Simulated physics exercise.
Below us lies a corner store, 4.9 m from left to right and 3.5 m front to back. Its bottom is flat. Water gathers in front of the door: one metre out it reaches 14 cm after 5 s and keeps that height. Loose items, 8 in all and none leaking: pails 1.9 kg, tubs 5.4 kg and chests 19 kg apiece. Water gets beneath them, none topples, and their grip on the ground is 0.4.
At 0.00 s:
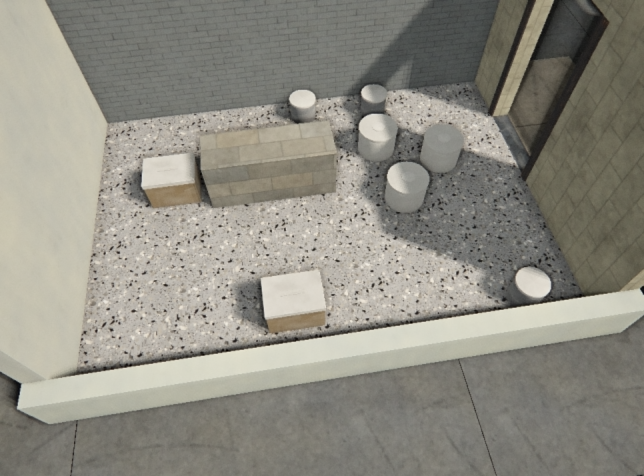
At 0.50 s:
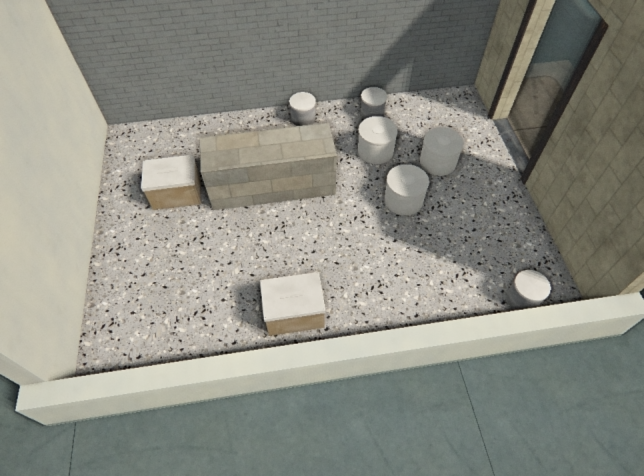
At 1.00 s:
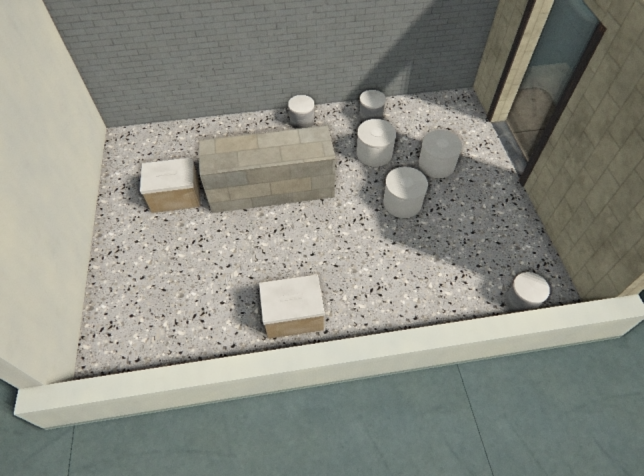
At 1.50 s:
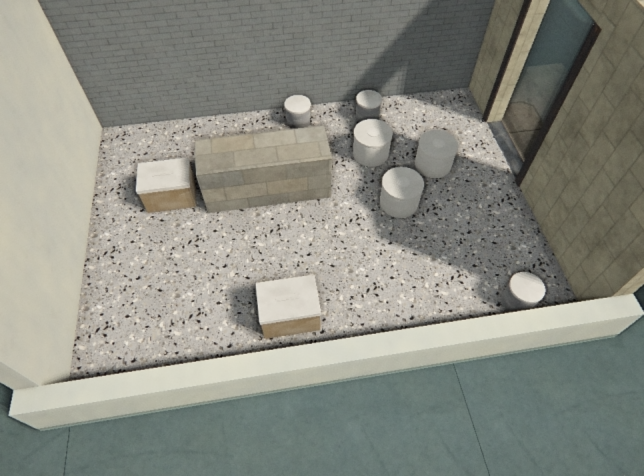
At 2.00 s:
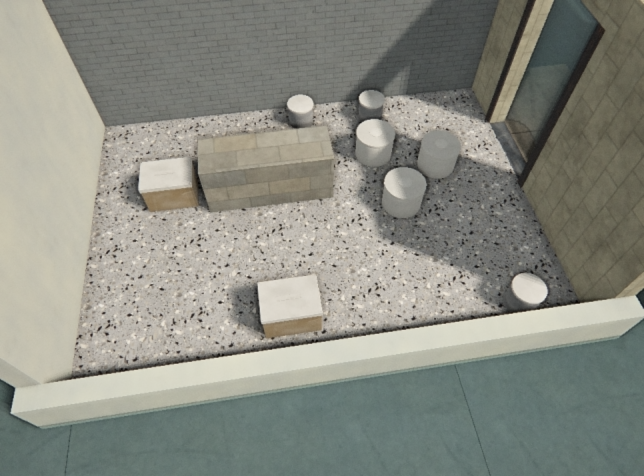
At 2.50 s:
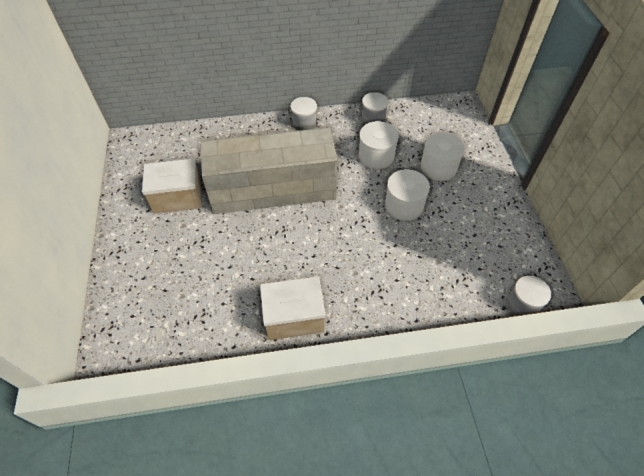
At first, a walled room with a speckled floor holds a long stone block, pale boxes and round tubs, with dull grey ground outside the low front wall. Then that ground turns blue-green, and the tint gradually shows in the doorway at right, while the objects stay put and the view shifts slightly.
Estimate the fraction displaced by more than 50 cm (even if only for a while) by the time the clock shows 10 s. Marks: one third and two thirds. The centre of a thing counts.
That comes to one to two thirds.
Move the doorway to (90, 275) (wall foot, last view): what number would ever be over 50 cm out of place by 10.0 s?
Then 1.
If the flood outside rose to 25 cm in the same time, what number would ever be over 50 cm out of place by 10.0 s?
In that case 6 of them.
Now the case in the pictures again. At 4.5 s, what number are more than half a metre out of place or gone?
By then 0.
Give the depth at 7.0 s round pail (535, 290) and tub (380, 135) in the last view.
Roughly 1 and 4 cm.
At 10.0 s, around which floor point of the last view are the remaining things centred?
At about (241, 222).
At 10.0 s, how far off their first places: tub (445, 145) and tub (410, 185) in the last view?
In that order: 200 cm, 150 cm.
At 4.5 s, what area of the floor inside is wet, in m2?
Some 2.5 m2.
After 3.5 s 0 of 8 are over 50 cm from their spots; 0 afloat.
After 4.5 s 0 of 8 are over 50 cm from their spots; 0 afloat.
After 7.0 s 5 of 8 are over 50 cm from their spots; 2 afloat.
After 10.0 s 5 of 8 are over 50 cm from their spots, and 5 have been at some point; 3 afloat.
